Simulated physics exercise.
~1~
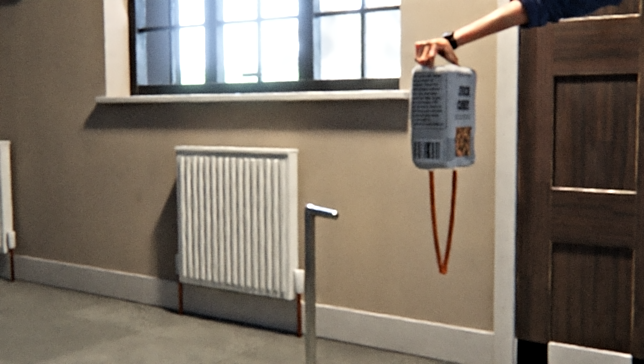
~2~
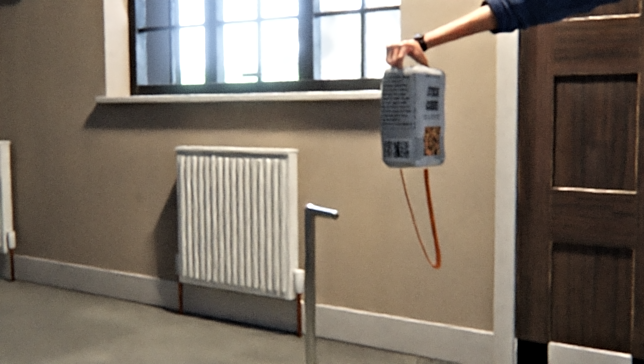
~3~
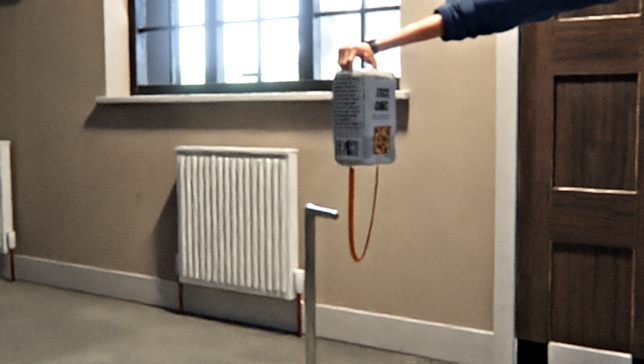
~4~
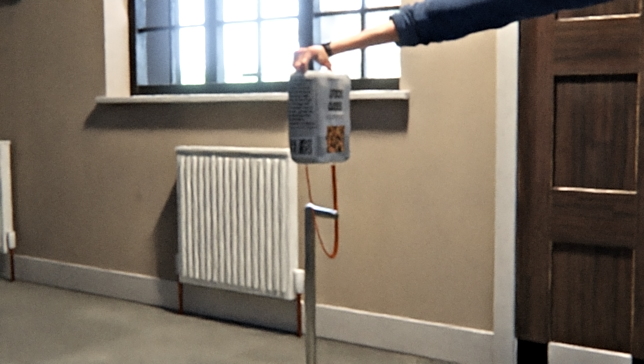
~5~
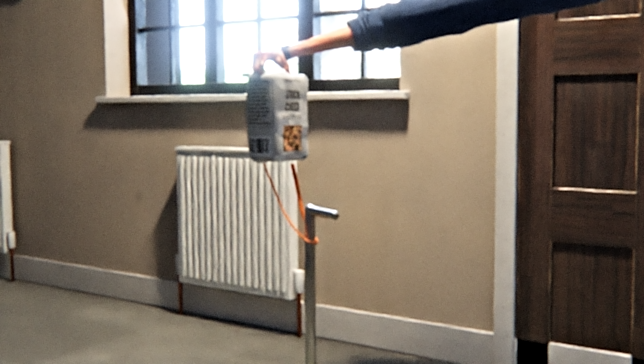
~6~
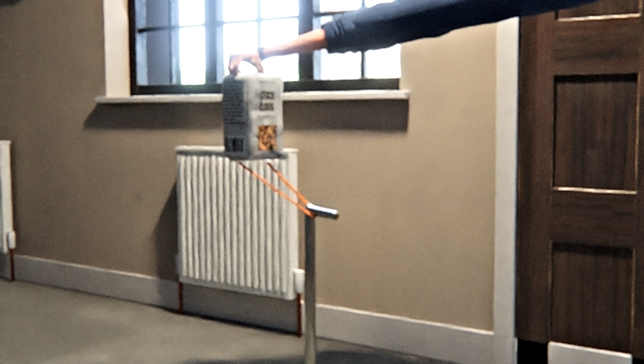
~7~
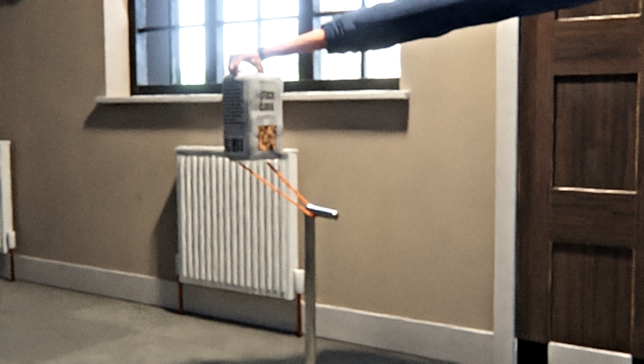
A hand moves a white sack left until its orange loop catches on a post.
